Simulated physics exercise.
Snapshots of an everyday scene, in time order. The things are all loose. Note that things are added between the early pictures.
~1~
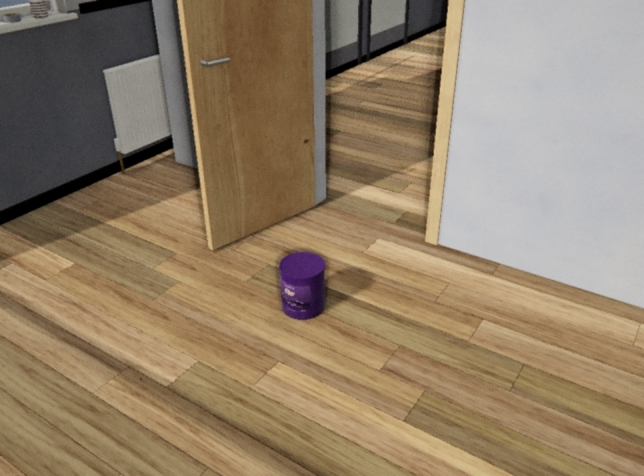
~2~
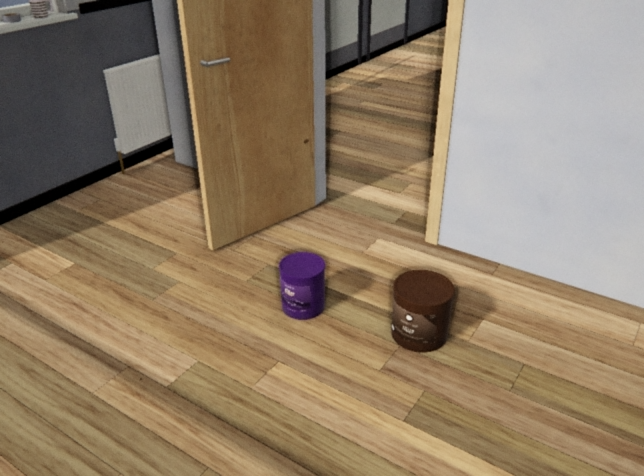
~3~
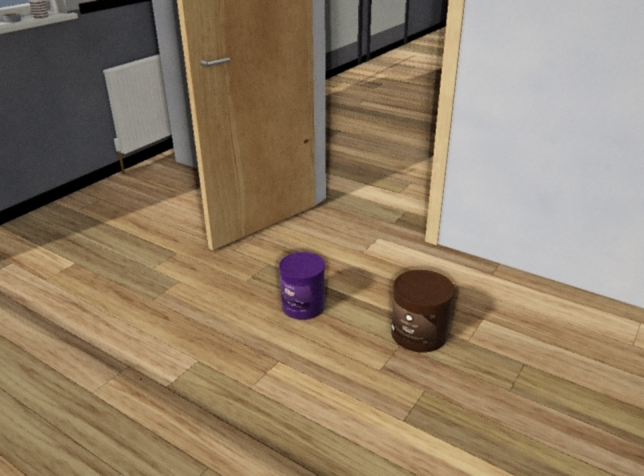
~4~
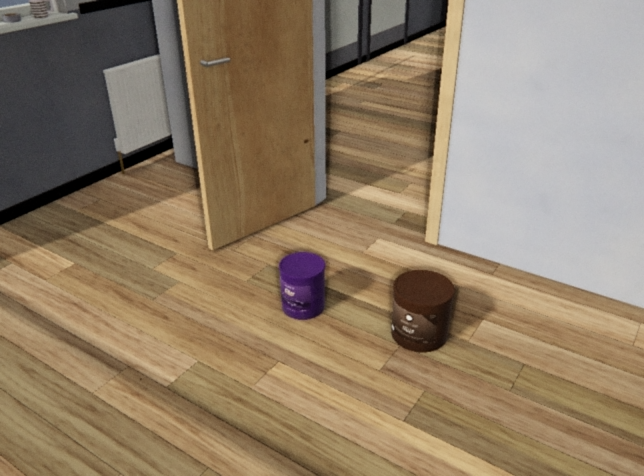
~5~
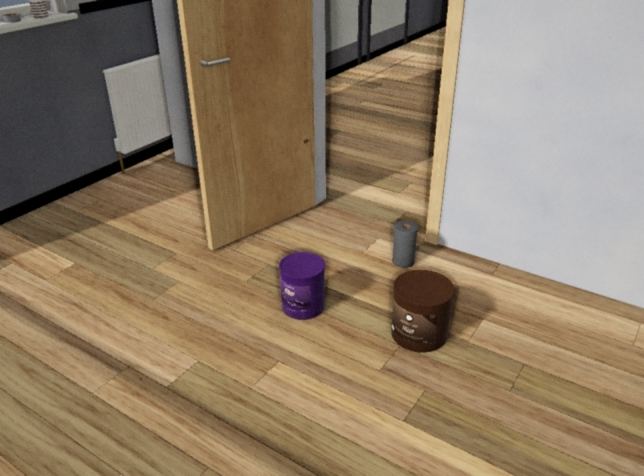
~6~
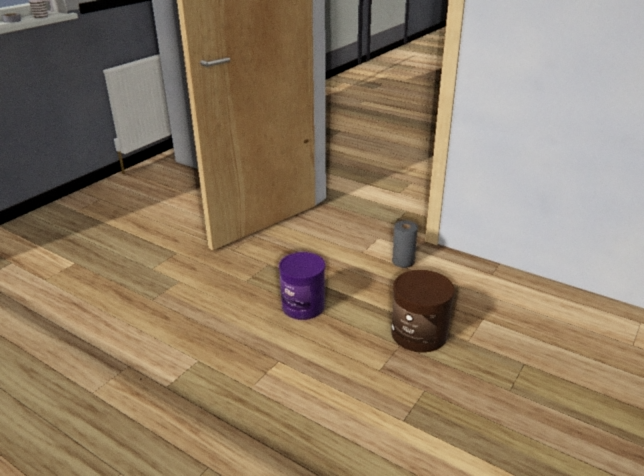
A purple pail sits by an open door as a brown pail, then a grey object, appear.
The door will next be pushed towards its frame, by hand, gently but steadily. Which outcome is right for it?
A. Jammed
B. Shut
Shut.
Then, 1.10 s past the last view, door 80° open.
Then, 2.00 s past the last view, door 44° open.
Then, 2.70 s past the last view, door 15° open; grey roll displaced a little near (417, 242).
Finally, door 0° open; all 3 still in place. Final places as the last picture's camera would see them, grey roll near (418, 242).
